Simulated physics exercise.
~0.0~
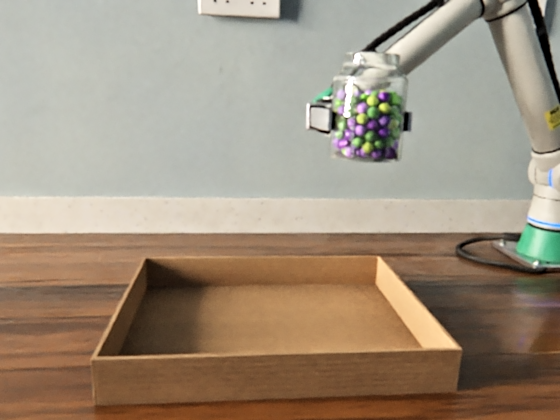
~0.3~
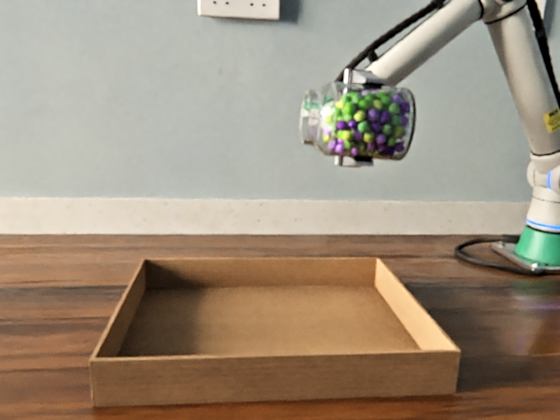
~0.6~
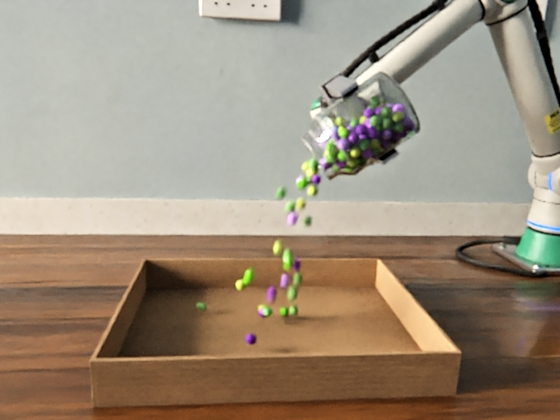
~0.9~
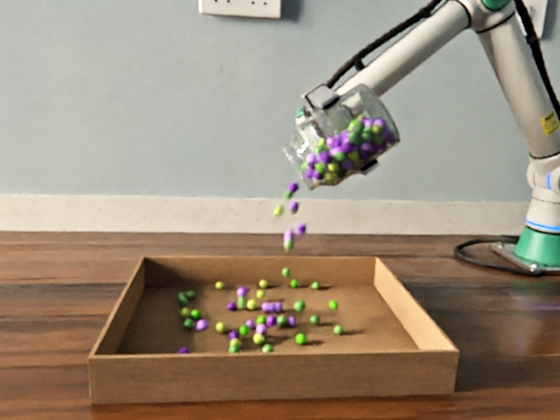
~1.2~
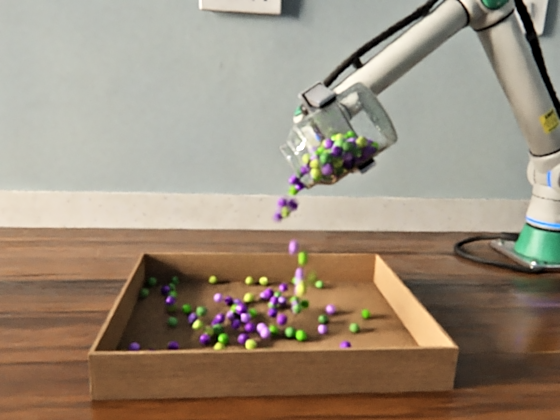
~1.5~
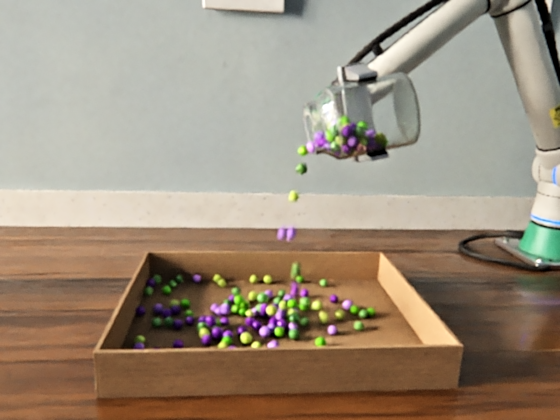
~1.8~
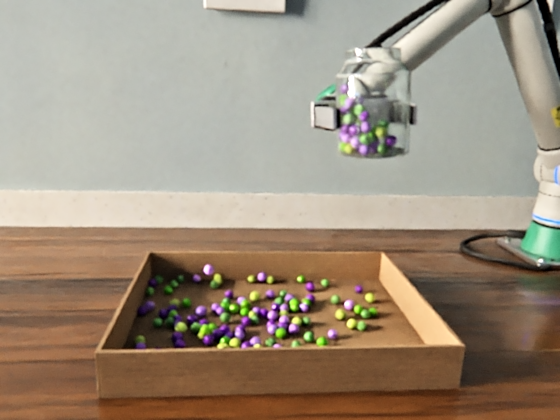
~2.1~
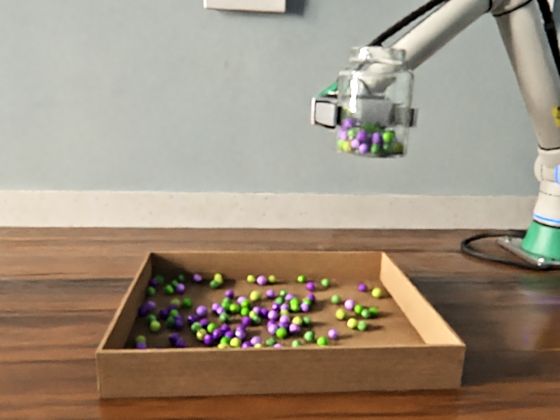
The footage shows a robot arm tipping a clear jar of green and purple round sweets to the left, spilling them into a shallow brown tray on a wooden table. The arm then turns the jar upright, with most sweets scattered in the tray and some left in the jar.
